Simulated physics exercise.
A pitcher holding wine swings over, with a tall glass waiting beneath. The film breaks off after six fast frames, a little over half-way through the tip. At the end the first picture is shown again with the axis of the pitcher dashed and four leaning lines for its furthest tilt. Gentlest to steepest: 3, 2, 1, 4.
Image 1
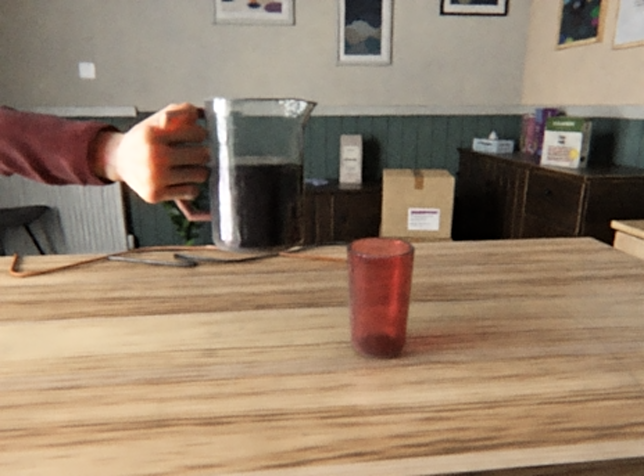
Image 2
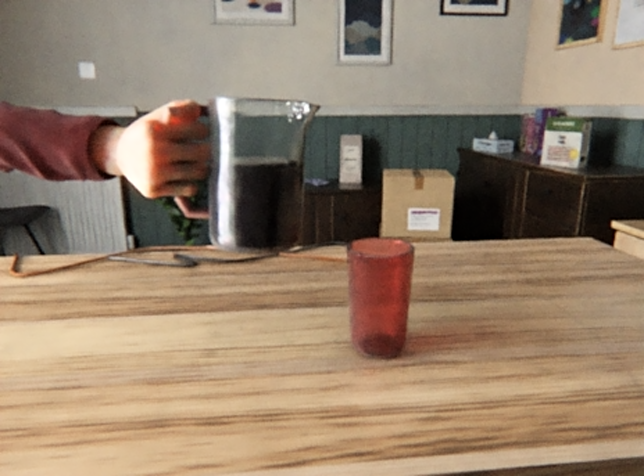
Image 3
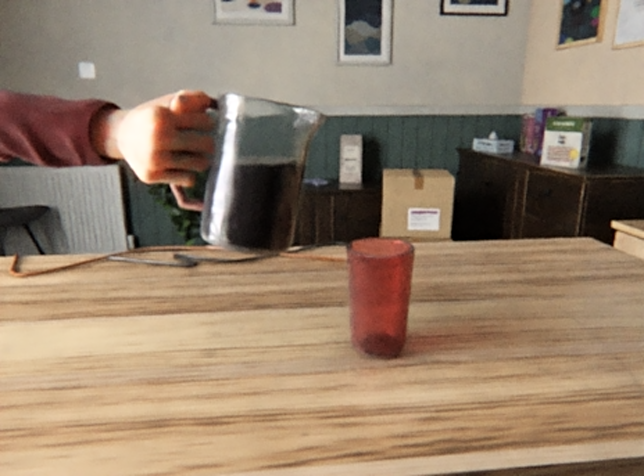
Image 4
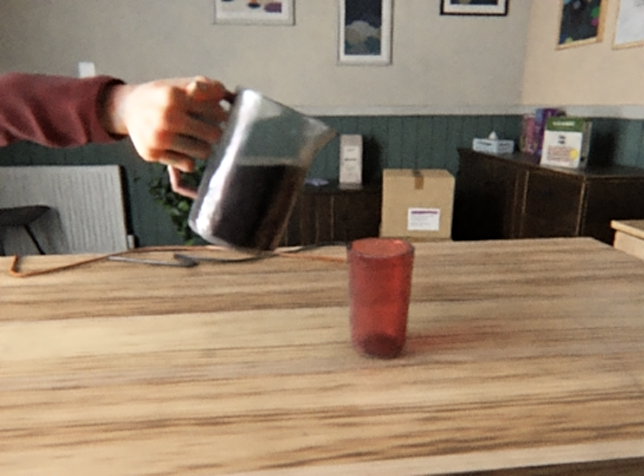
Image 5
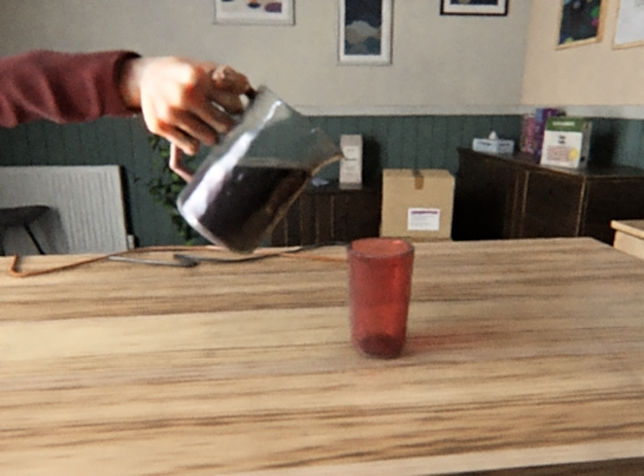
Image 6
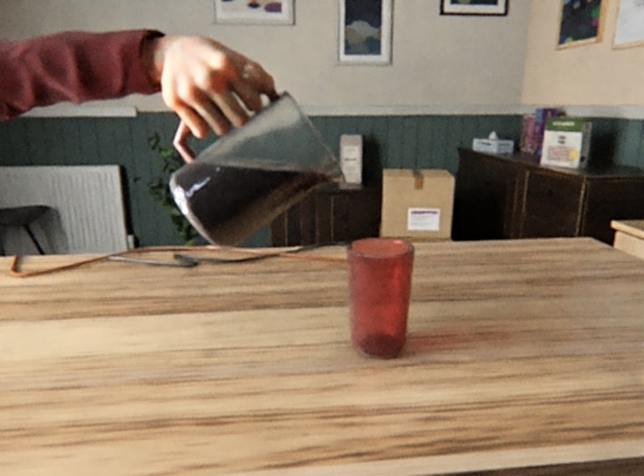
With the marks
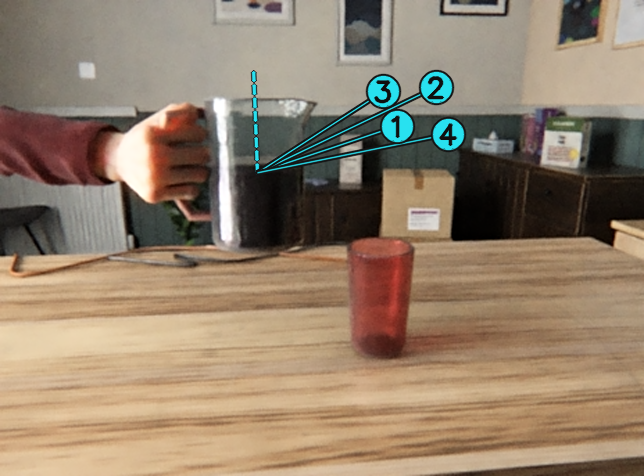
A hand lifts and tilts a glass pitcher of dark liquid rightward above a red glass.
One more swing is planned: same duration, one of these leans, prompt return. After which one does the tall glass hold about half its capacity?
Best: 1.
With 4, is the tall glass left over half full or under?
Over half.
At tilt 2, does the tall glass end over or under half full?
Under.
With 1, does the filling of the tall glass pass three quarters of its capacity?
No.
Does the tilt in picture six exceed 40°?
Yes, it does.
In cyan, 1 at (381, 131); 2 at (421, 94); 3 at (369, 100); 4 at (432, 137).
With 1, the tall glass ends with about 53 % of what it can hold.
With 2, the tall glass ends with about 29 % of what it can hold.
With 3, the tall glass ends with about 13 % of what it can hold.
With 4, the tall glass ends with about 77 % of what it can hold.
